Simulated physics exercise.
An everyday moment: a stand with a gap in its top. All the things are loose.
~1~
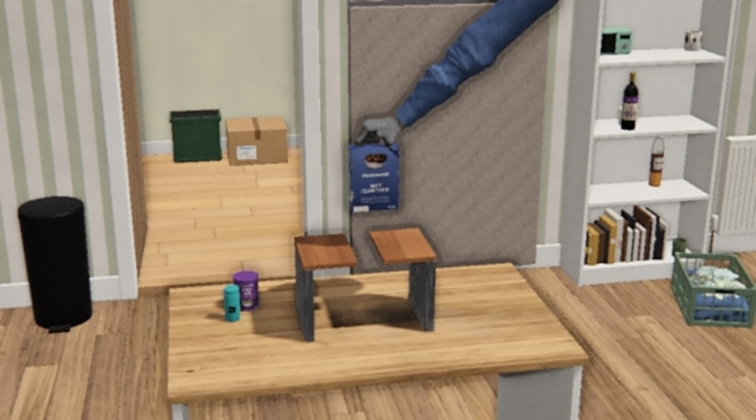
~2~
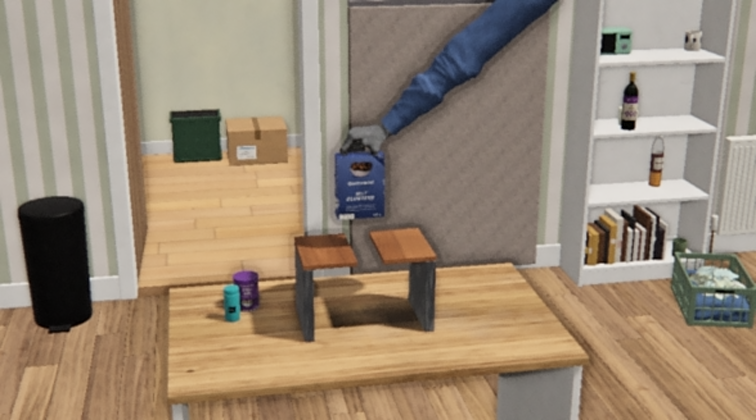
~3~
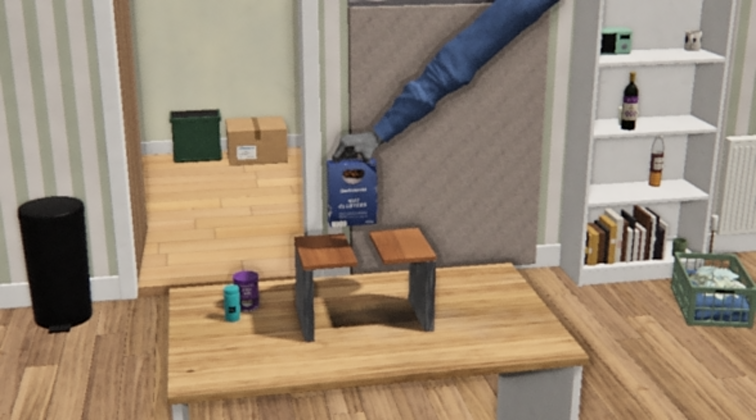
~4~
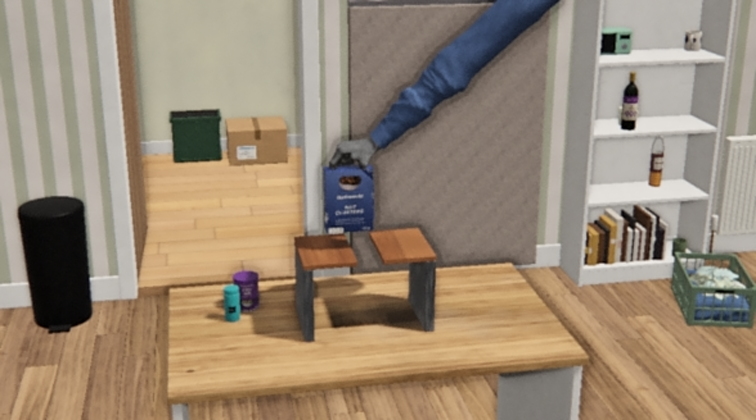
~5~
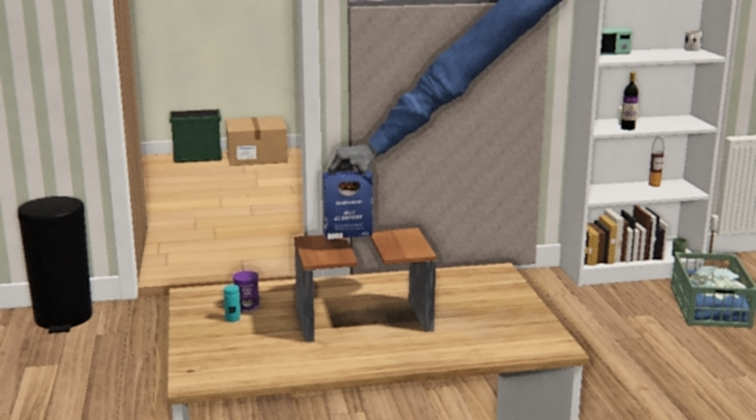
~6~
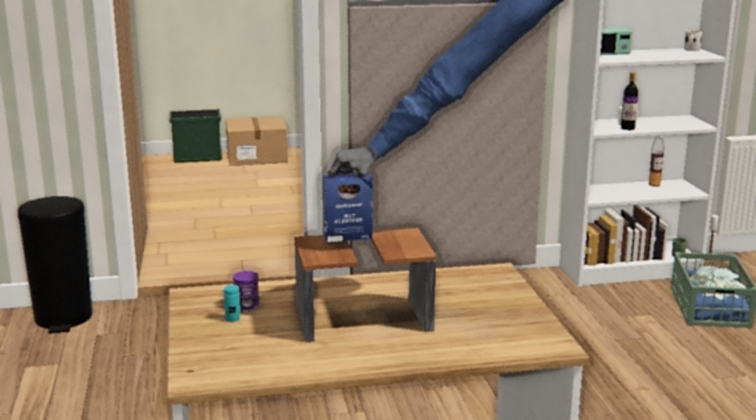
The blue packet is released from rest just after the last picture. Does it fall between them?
It is caught.
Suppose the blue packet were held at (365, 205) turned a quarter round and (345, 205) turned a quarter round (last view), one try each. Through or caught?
In the first case it reaches the table; in the second case it stays on top.
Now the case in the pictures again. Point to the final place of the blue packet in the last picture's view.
At about (348, 217).
Then, 0.20 s later than the last frame, blue packet moved a little near (348, 217).
Then, 0.50 s later than the last frame, blue packet resting near (348, 217).
When it is over, all 3 as before. End places, in pixels of the last picture, blue packet near (348, 217). The packet lodges.
